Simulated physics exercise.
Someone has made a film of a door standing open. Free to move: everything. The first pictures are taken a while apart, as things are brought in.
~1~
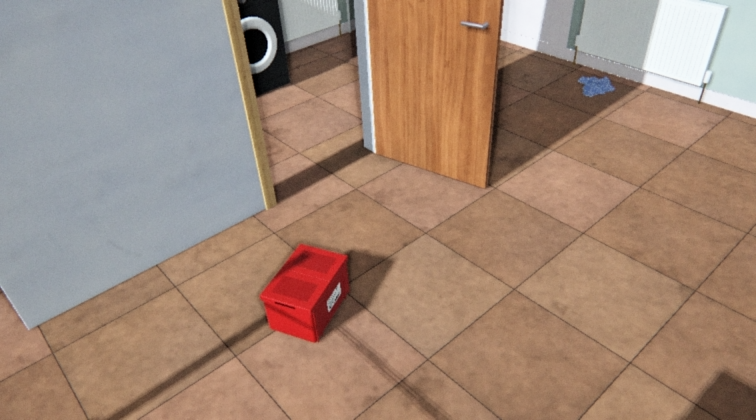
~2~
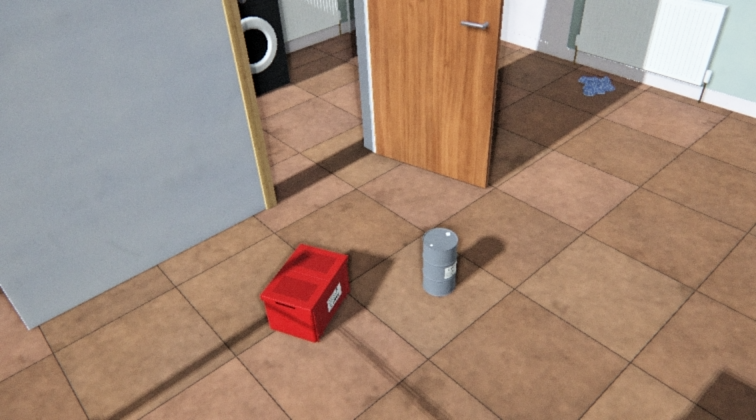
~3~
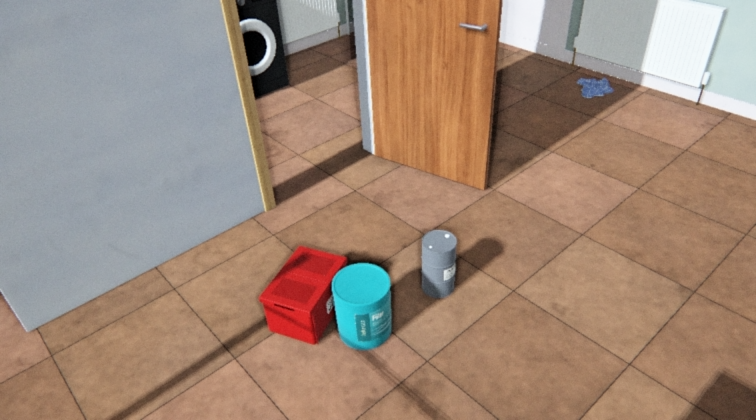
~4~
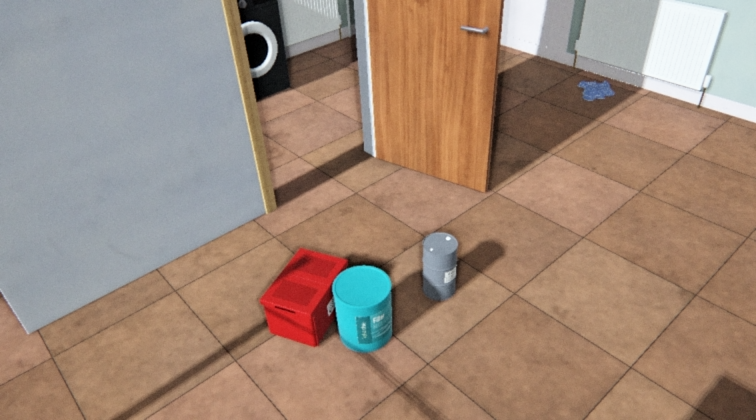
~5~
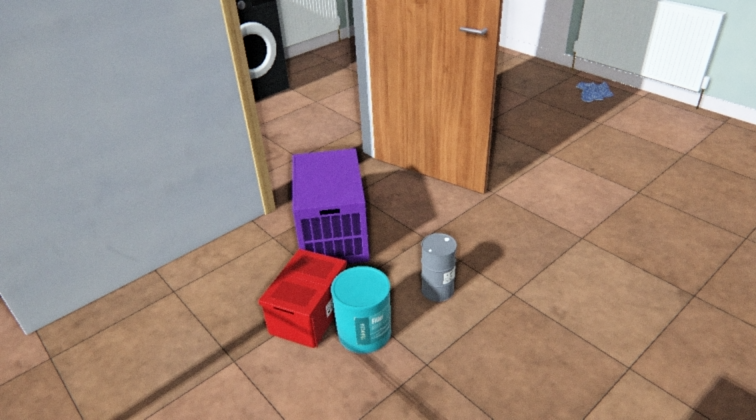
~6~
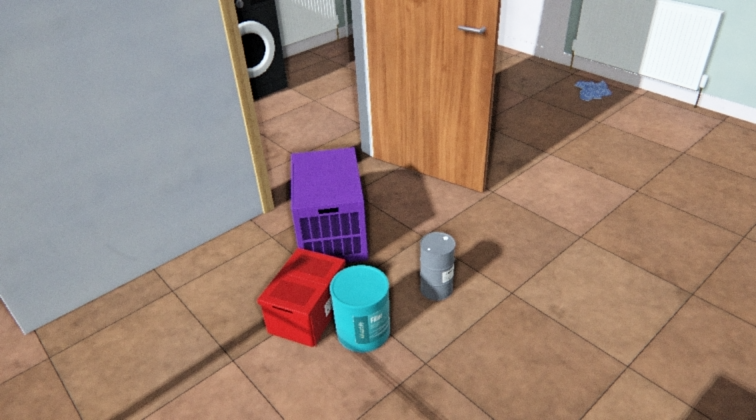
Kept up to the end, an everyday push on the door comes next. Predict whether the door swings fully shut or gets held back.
Watch it - the door won't go any further partway along.
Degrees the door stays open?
It comes to about 45°.
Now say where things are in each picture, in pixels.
Door wide open and still; red tote (308, 293), in the first picture.
Door wide open and still; red tote (308, 293), in the second picture.
Door wide open and still; grey canister (439, 264); turquoise pail (363, 307), in the third picture.
Door wide open and still; red tote (308, 297); grey canister (440, 267), in the fourth picture.
Door wide open and still; turquoise pail (363, 310); red tote (307, 298), in the fifth picture.
Door wide open and still; purple chest (329, 206); grey canister (437, 267), in the sixth picture.
Then, 0.70 s past the last view, door at 91°.
Then, 1.20 s past the last view, door at 71°.
Then, 1.70 s past the last view, door at 48°.
Finally, door at 44°; all 4 still in place. Final places as the last picture's camera would see them, purple chest near (326, 206).
